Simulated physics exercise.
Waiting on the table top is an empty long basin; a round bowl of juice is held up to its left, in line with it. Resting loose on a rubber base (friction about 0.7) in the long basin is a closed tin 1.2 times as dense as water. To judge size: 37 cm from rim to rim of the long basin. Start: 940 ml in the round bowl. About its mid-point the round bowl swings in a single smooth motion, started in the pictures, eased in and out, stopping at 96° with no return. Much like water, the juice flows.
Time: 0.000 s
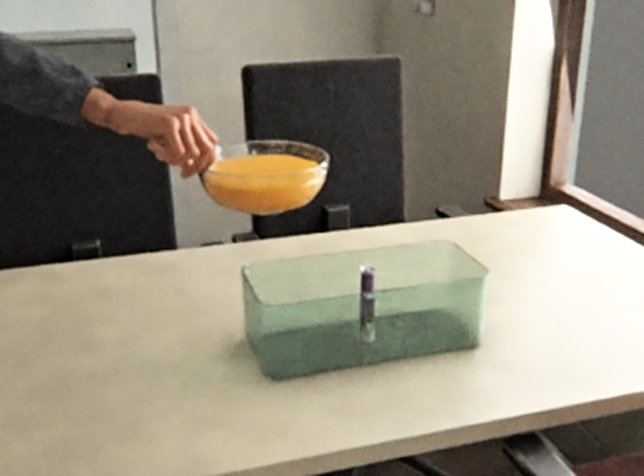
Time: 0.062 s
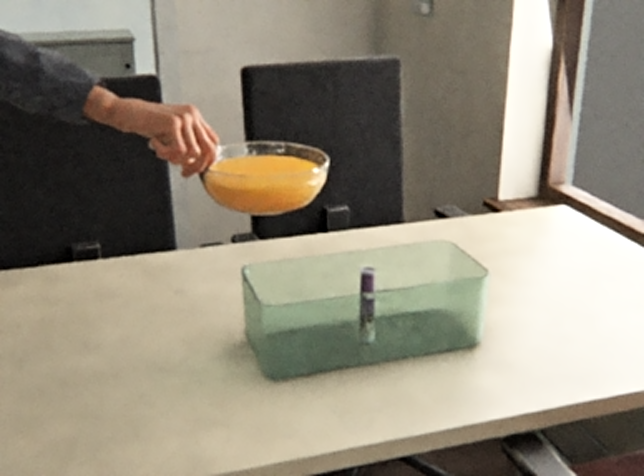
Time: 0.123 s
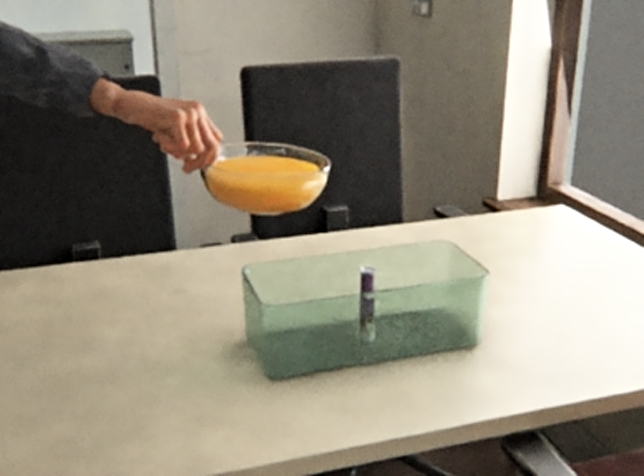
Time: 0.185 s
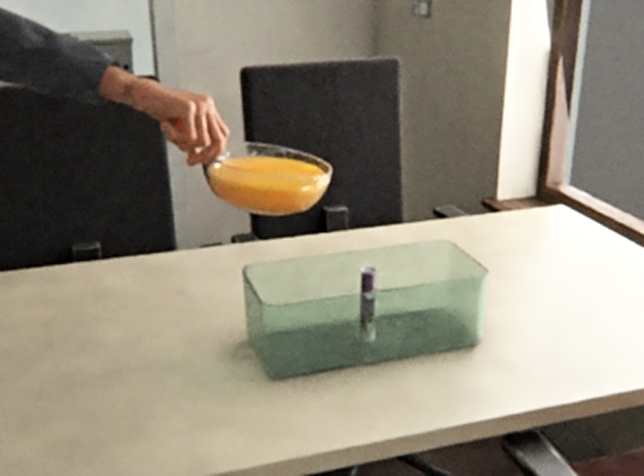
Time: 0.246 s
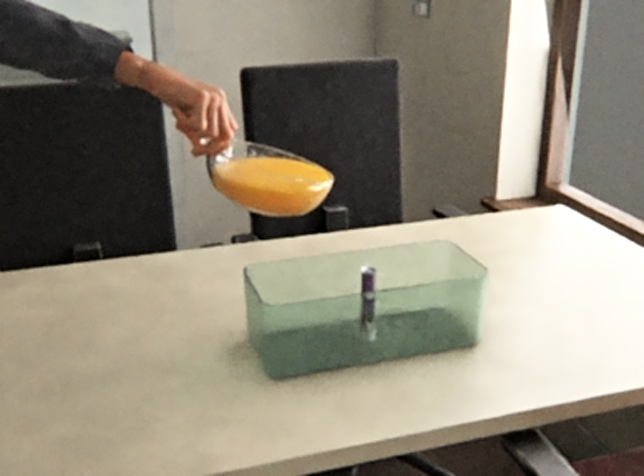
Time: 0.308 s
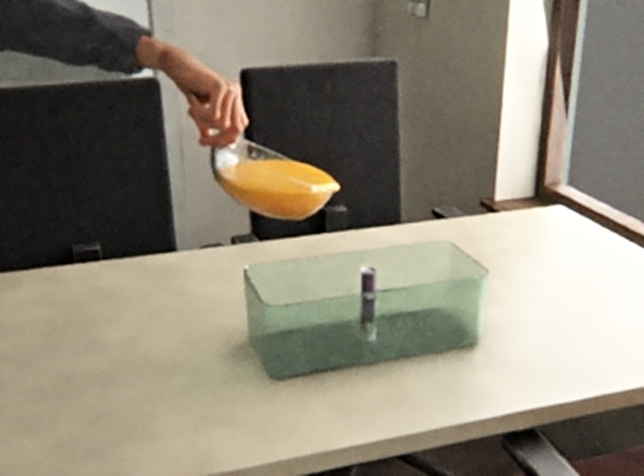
At first, a hand holds a clear round bowl of orange juice almost level above the left side of a green basin on a table. Then the hand rises and tilts the bowl rightward, slowly then faster, until juice reaches the lowered right rim and a little edges over.
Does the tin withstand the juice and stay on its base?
No, it is knocked over.
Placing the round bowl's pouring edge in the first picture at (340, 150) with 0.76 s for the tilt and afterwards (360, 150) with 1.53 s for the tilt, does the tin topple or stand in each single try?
Trial 1 - tin stays standing; trial 2 - tin stays standing.
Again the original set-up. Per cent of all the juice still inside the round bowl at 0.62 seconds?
Some 18 per cent.
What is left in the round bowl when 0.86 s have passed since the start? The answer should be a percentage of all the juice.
Share remaining: Approx. 1 %.
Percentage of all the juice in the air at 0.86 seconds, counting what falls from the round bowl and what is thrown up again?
Estimated airborne part: Roughly 5 per cent.
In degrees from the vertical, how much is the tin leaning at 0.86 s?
About 20 degrees from upright.
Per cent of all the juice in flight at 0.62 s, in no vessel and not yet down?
I'd put it at about 42 percent.
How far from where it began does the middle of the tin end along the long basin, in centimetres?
Net tin displacement: Roughly 8.0 cm.
Then, 0.62 s in, the tilt is 79° and 19 per cent is still to pour; the tin stands where it began.
Then, 0.86 s in, the tilt is 96° and 1 per cent is still to pour; the tin leans 19°.
Then, 1.10 s in, the tilt is 96° and 0 per cent is still to pour; the tin lies on its side.
Then, 1.36 s in, the tilt is 96° and 0 per cent is still to pour; the tin lies on its side.
Finally, the tin lies on its side.
